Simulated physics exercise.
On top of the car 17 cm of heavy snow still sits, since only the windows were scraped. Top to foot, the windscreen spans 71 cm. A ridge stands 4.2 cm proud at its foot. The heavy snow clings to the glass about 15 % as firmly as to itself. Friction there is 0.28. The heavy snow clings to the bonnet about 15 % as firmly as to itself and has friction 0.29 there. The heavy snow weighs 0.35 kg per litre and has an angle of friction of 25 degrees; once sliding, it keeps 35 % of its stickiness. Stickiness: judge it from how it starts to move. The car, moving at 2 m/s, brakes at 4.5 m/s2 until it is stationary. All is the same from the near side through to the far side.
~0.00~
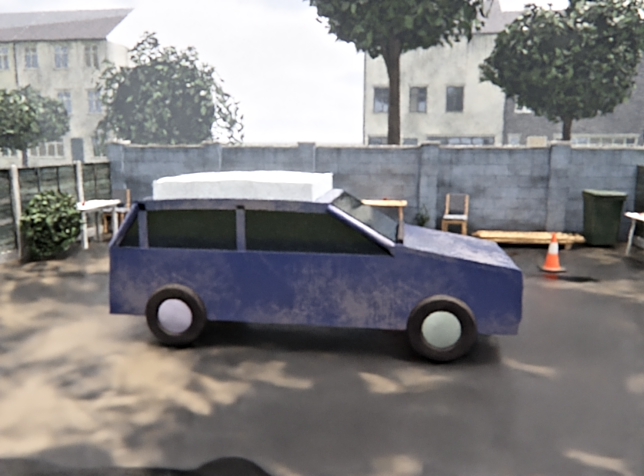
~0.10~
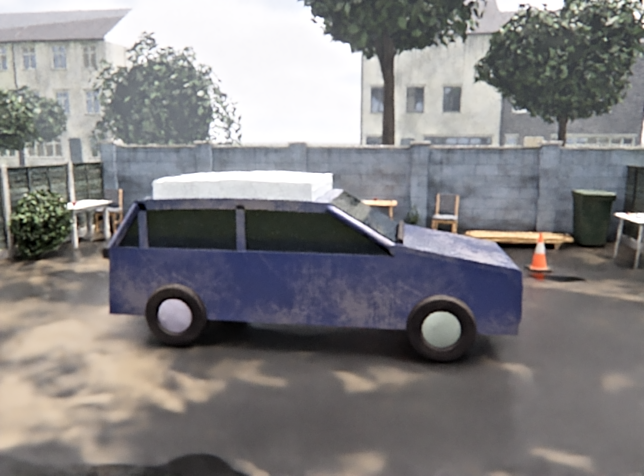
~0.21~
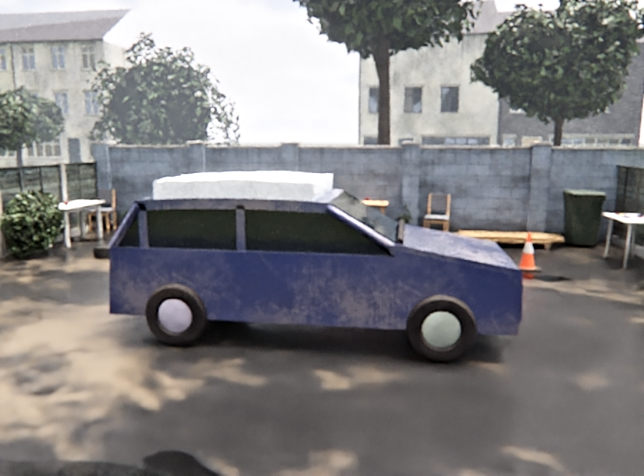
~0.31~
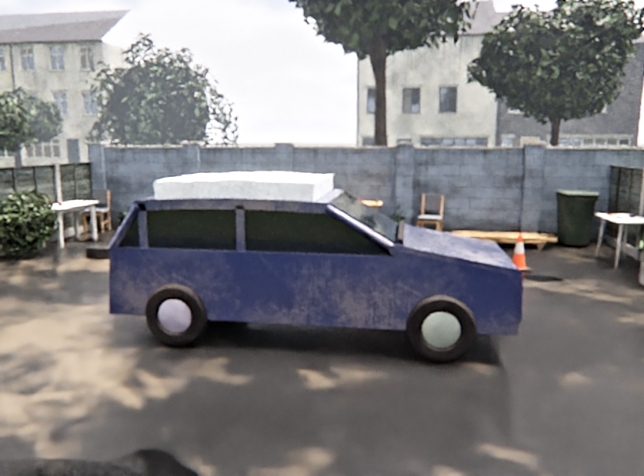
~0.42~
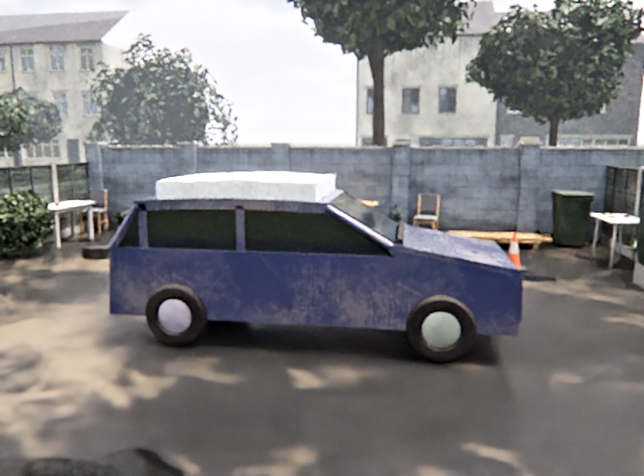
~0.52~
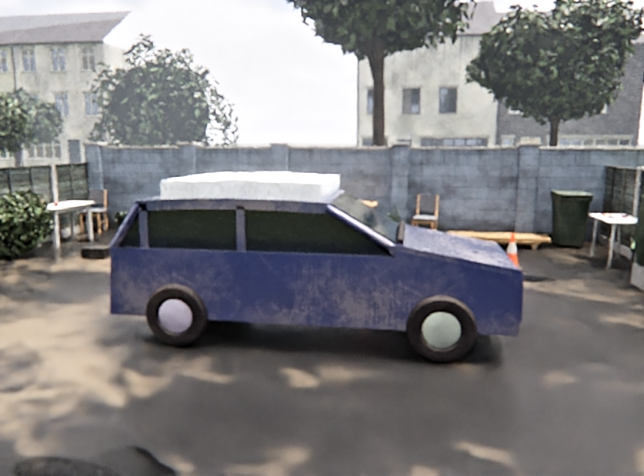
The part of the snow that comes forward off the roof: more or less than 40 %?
Smaller than 40 %.
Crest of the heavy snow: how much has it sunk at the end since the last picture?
Roughly 0 cm.
By 0.84 s, 99 % of the snow is on the roof, 1 % on the glass, none on the bonnet and none has gone off the nose.
By 1.20 s, 99 % of the snow is on the roof, 1 % on the glass, none on the bonnet and none has gone off the nose.
By 1.57 s, 99 % of the snow is on the roof, 1 % on the glass, none on the bonnet and none has gone off the nose.
By 1.94 s, 99 % of the snow is on the roof, 1 % on the glass, none on the bonnet and none has gone off the nose.
By 2.04 s, at the end, 99 % of the snow is on the roof, 1 % on the glass, none on the bonnet and none has gone off the nose.
